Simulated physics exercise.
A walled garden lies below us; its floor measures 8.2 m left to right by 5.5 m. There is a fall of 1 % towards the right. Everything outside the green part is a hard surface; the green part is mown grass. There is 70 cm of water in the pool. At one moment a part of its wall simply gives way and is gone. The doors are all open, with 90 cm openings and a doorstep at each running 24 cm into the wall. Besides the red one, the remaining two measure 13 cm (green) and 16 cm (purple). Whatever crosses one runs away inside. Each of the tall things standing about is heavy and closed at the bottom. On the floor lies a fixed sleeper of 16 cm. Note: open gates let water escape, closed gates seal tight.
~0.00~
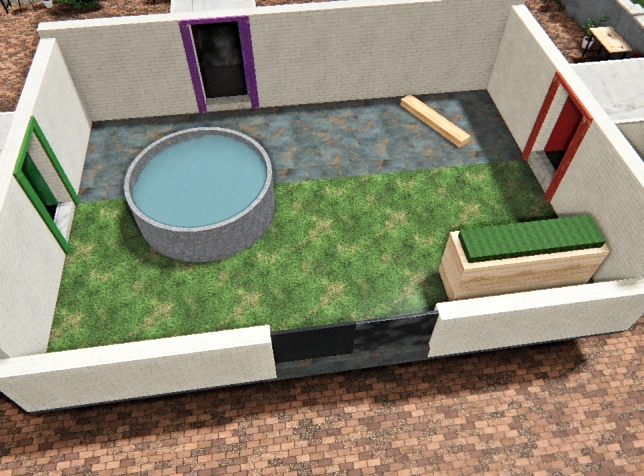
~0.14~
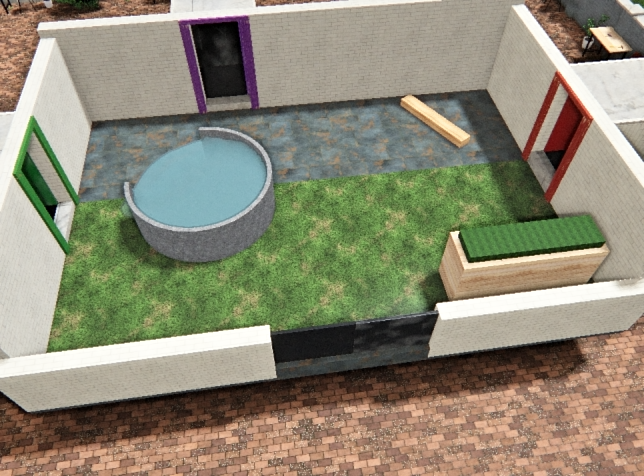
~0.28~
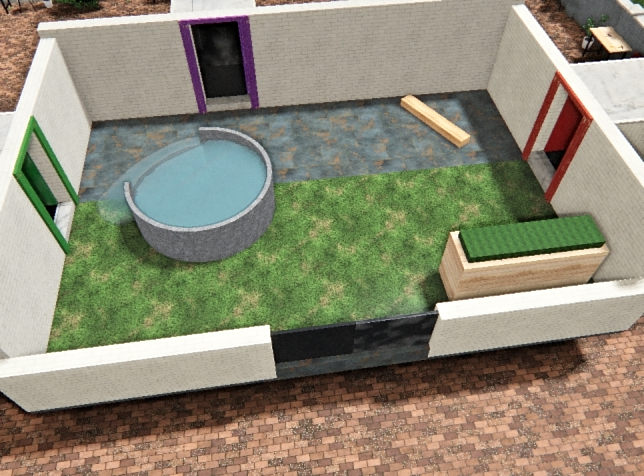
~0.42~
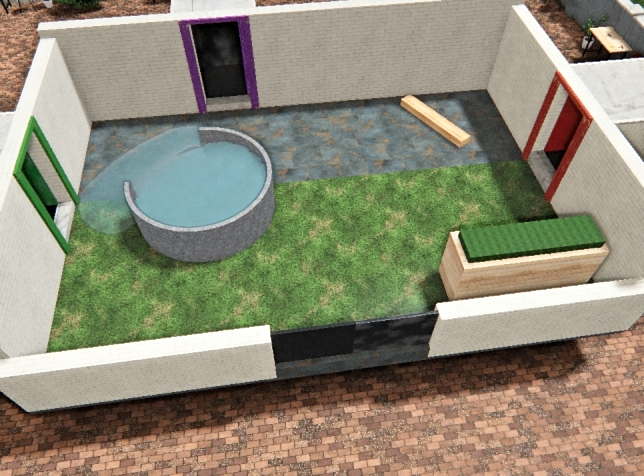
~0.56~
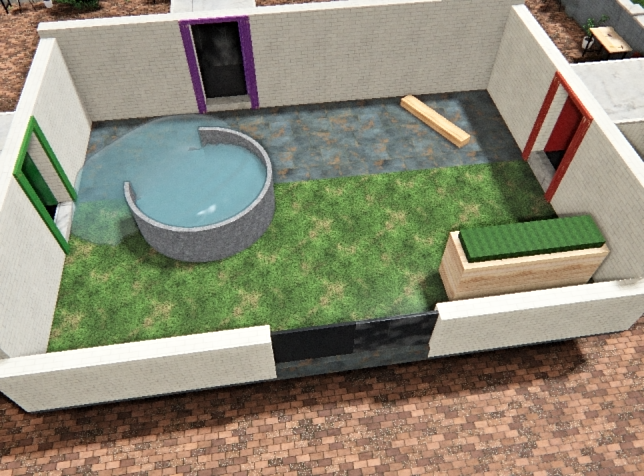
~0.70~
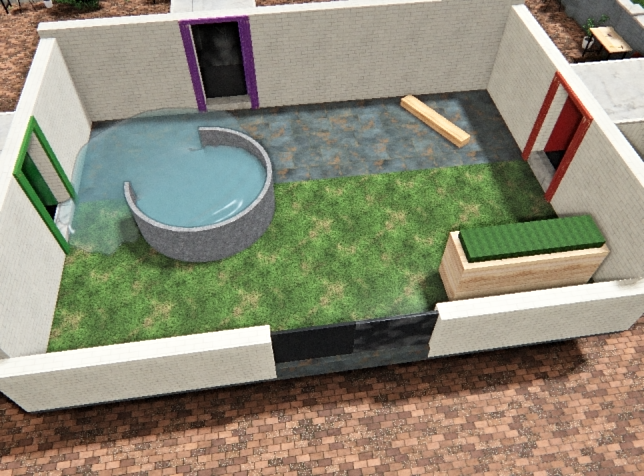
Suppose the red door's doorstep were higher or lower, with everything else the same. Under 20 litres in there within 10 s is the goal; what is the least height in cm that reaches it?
Close to 8 cm is just enough.
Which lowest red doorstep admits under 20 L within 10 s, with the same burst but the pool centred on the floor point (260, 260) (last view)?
Then roughly 7.5 cm.
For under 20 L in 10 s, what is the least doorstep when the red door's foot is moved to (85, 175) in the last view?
Roughly 33 cm.
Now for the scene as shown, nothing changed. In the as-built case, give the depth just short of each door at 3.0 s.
Door by door in cm - green 17, purple 18, red 0.
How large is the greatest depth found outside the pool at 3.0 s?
Around 28 centimetres.
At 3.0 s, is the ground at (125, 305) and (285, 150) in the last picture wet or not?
In that order: Wet, under water.
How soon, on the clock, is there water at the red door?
It gets to red at 5.0 s.
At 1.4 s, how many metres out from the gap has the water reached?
3.0 metres.
After 1.4 s water covers 15 % of the floor, deepest (66 cm) near (91, 130); it has not reached the red door.
After 3.0 s water covers 35 % of the floor, deepest (28 cm) near (163, 168); it has not reached the red door.
After 10.0 s water covers 95 % of the floor, deepest (10 cm) near (558, 245); 10 cm at the red door, 0 litres in over its 24 cm doorstep.
At the red door as built, the water arrived by 4.8 s and peaked near 12 cm at 5.8 s.
Run again over the same 10 s with other heights there, 38 litres in over 6.5 cm, 10 litres over 9 cm. The limit of 20 litres is kept from about 8 cm up.
